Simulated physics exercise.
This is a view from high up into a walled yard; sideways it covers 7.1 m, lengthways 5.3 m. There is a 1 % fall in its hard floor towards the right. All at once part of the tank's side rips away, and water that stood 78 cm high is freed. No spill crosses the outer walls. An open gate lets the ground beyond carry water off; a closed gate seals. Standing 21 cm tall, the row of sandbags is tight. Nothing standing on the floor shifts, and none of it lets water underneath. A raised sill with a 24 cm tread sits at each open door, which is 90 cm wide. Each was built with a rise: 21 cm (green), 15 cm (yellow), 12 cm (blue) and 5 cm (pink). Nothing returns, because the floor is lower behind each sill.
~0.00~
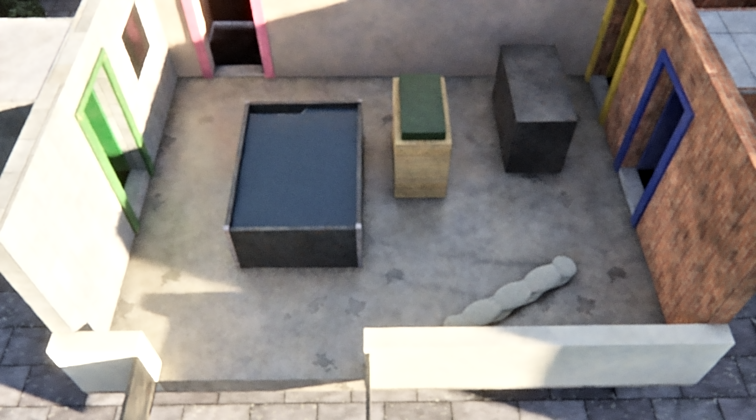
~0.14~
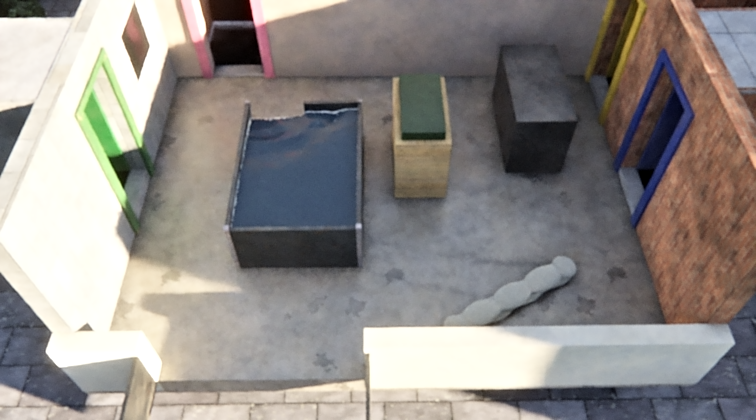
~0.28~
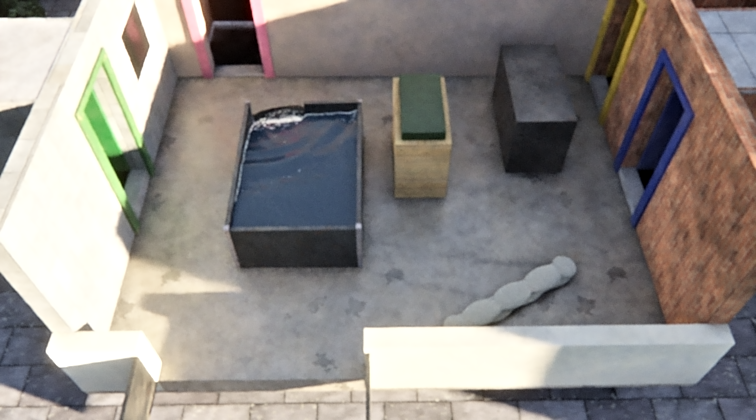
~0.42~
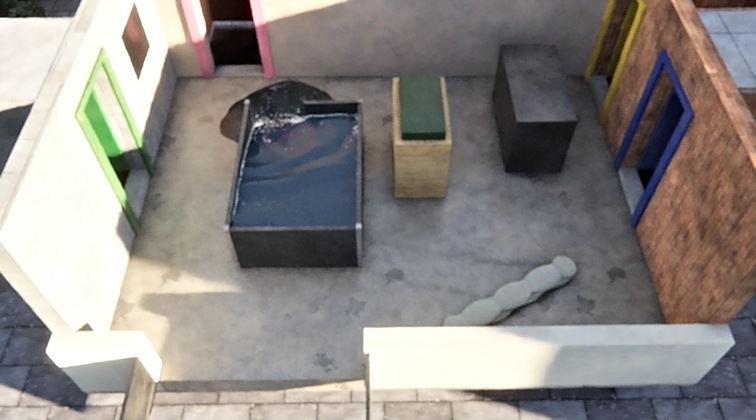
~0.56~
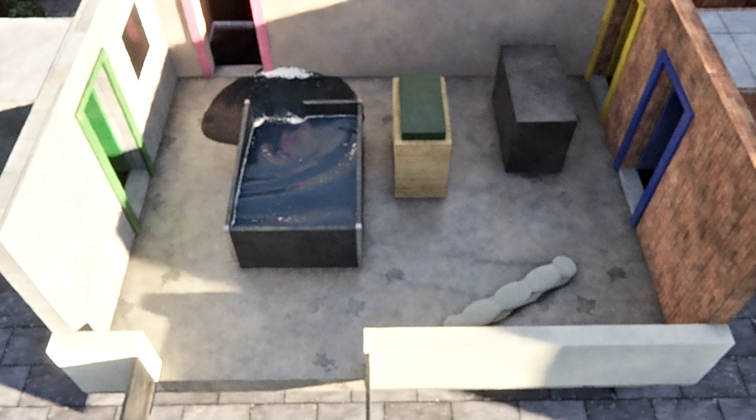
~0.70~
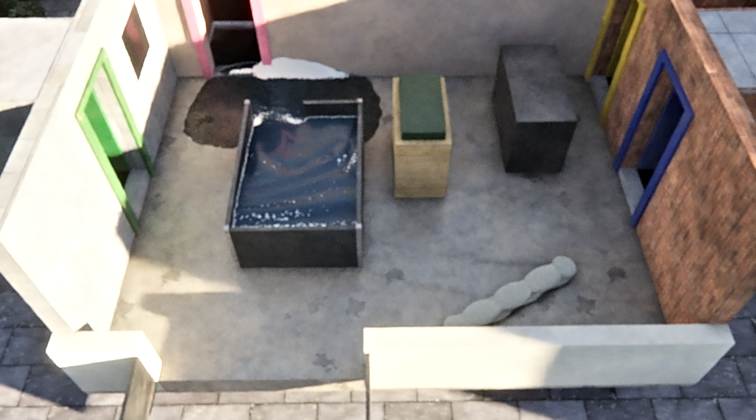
The clip shows a dark rectangular tank of still water in a walled yard; its far side breaks open, the water inside churns, and a dark pool spreads across the floor behind it to the pink door.
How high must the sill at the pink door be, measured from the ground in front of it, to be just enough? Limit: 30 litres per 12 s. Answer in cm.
About 28 cm.
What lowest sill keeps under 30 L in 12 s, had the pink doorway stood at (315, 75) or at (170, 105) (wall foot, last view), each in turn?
Minimums: About 32 cm and 29 cm.
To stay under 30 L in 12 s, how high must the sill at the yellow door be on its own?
Roughly 14.0 cm at the yellow door.
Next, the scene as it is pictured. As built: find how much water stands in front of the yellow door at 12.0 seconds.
It works out to about 7.0 centimetres deep.
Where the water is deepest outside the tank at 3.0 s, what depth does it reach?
Close to 31 centimetres.
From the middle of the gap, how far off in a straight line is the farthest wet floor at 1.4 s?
The front is some 3.4 m out.
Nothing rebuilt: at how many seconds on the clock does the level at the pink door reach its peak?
Peak: Close to 2.2 s.
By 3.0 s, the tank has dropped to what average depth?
On average, around 39 cm.
After 1.4 s water covers 15 % of the floor, deepest (44 cm) near (283, 79); 21 cm at the pink door, 88 litres in over its 5 cm sill.
After 3.0 s water covers 40 % of the floor, deepest (31 cm) near (178, 79); 21 cm at the pink door, 322 litres in over its 5 cm sill.
After 12.0 s water covers 95 % of the floor, deepest (10 cm) near (600, 358); 7 cm at the pink door, 643 litres in over its 5 cm sill.
At the pink door as built, the water arrived by 0.7 s and peaked near 26 cm at 2.2 s.
With a sill of 23 cm, 82 litres would have come in within the 12 s; with 31 cm, 16 litres. So under 30 litres takes about 28 cm.
